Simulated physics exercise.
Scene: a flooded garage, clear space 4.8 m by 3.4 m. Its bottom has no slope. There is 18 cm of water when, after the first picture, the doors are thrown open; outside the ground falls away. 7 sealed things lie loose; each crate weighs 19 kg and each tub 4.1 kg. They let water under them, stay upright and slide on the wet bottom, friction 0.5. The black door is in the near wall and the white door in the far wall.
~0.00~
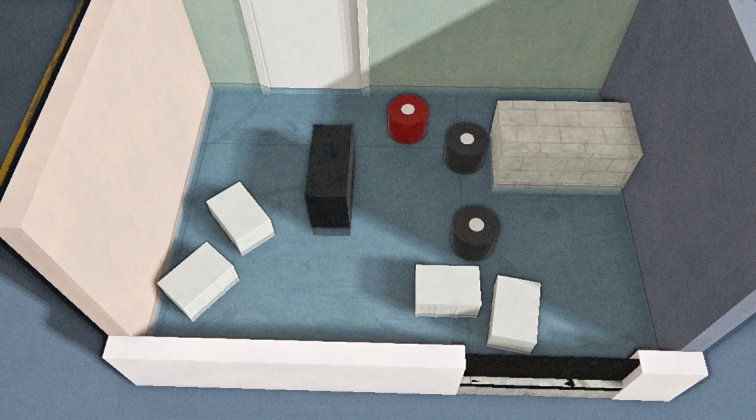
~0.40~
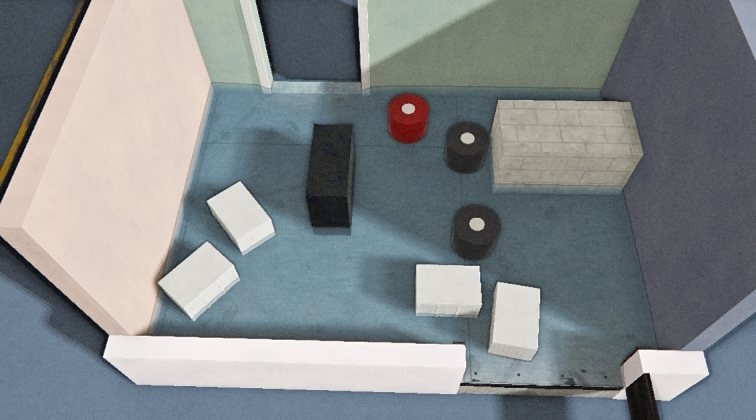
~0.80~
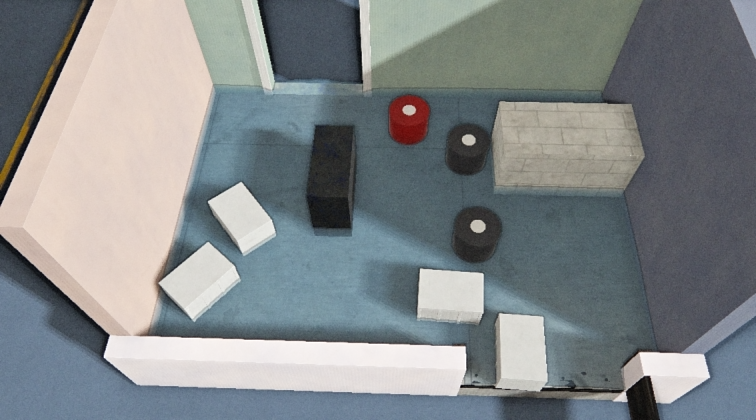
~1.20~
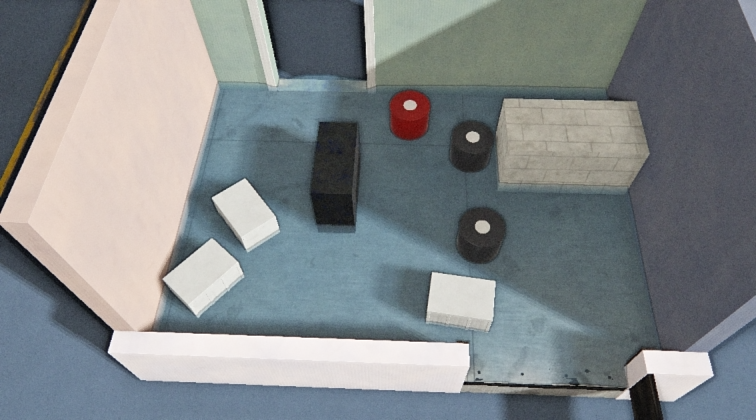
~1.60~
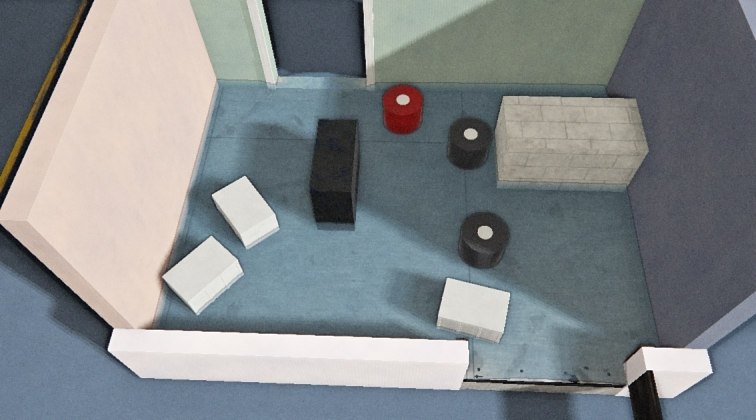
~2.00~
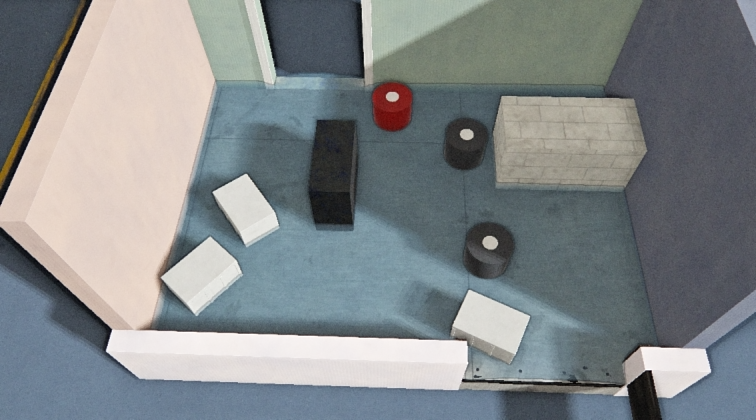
Doors open, a white box slides out the near doorway, then a red tub drifts left.
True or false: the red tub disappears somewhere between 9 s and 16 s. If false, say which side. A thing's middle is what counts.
False, earlier than 9 s.
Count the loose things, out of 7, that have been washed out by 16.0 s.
4.
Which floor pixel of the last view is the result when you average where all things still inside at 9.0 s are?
Centred roughly on (353, 228).
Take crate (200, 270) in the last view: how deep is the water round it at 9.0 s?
Around 8 centimetres.
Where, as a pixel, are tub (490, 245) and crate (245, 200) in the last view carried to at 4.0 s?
Approx. (548, 289); approx. (254, 171).
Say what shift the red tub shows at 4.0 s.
100 cm or so by then.
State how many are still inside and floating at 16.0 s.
Count: 1.
After 4.0 s the red tub is near (346, 73), 0.9 m from its start, afloat; 2 of 7 are out; 5 afloat.
After 9.0 s the red tub has gone out (at 4.4 s); 4 of 7 are out; 2 afloat.
After 16.0 s the red tub has gone out (at 4.4 s); 4 of 7 are out; 1 afloat.
After 20.0 s the red tub has gone out (at 4.4 s); 5 of 7 are out; 0 afloat.
